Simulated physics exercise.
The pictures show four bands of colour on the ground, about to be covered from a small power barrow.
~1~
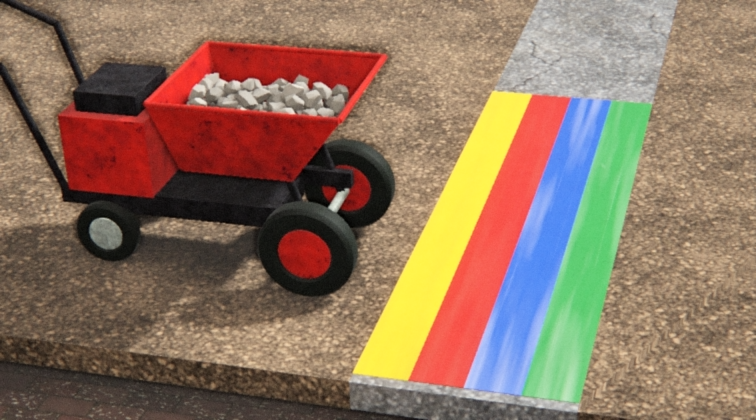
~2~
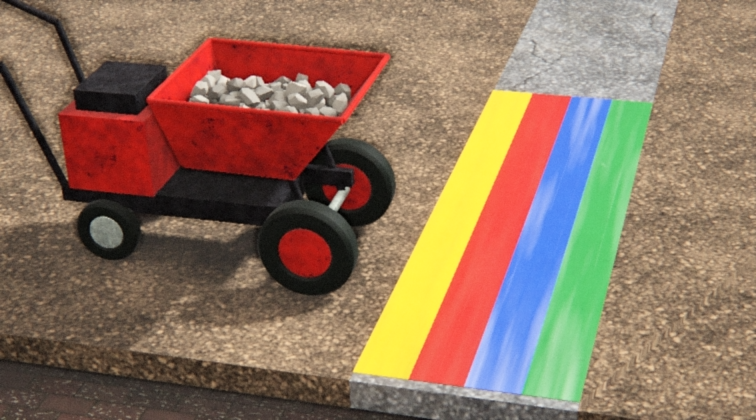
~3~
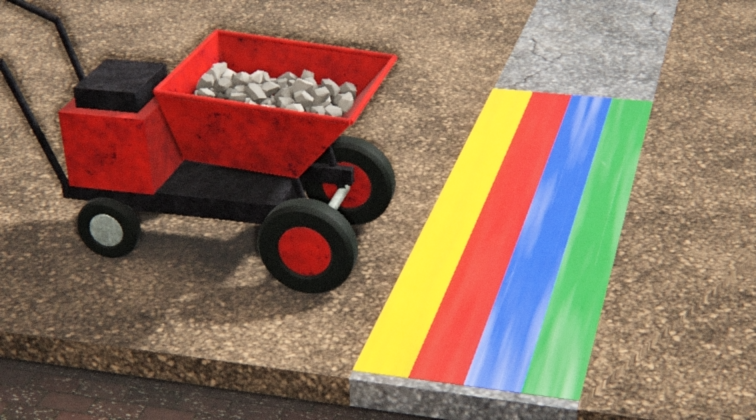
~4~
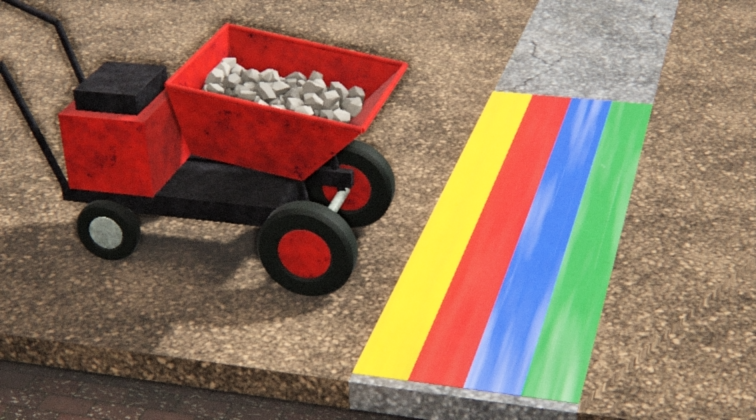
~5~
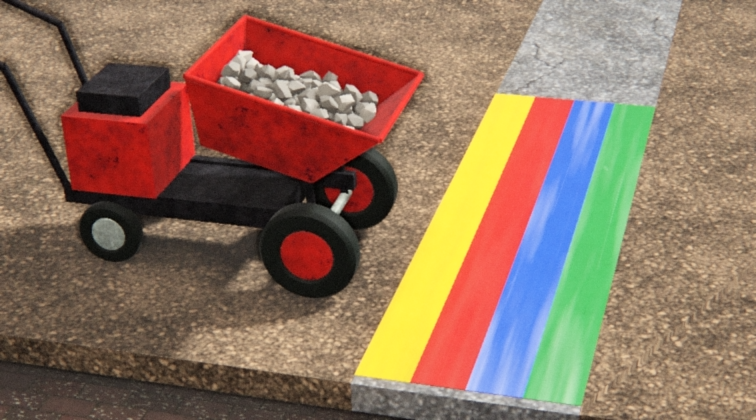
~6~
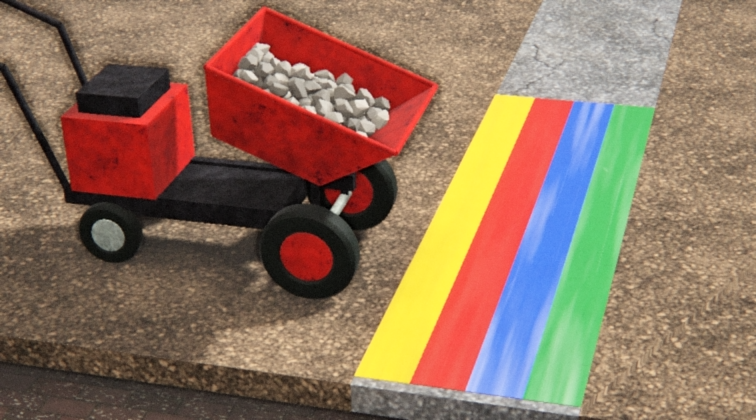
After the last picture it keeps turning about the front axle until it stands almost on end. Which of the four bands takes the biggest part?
The blue strip carries the most.
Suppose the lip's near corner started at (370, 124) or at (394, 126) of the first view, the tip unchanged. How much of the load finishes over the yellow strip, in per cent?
Roughly 0 per cent, and 0 per cent.
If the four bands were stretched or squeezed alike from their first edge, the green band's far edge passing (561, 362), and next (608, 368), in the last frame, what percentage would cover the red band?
Near 20 % and 30 %.
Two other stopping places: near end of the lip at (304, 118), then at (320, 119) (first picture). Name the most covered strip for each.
At the first place the red one, at the second the red strip.
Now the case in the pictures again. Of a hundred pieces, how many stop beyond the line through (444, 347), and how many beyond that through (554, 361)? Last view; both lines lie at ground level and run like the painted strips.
The first gives 90 %, the second 20 %.
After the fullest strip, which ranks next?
Next in line is the red one.
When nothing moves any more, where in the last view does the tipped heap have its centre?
Close to (530, 271).
Soon, skip tipped steeply; all in the skip.
A while on, skip tipped right over; most in the skip; a small part over the red strip; a small part over the blue strip.
Towards the end, skip tipped right over; about a quarter in the skip; about a quarter over the red strip; about a third over the blue strip; about a quarter over the green strip; a small part off the paint.
Finally, skip tipped right over; a small part in the skip; a stray few over the yellow strip; about a quarter over the red strip; about a third over the blue strip; a small part over the green strip; a small part off the paint.
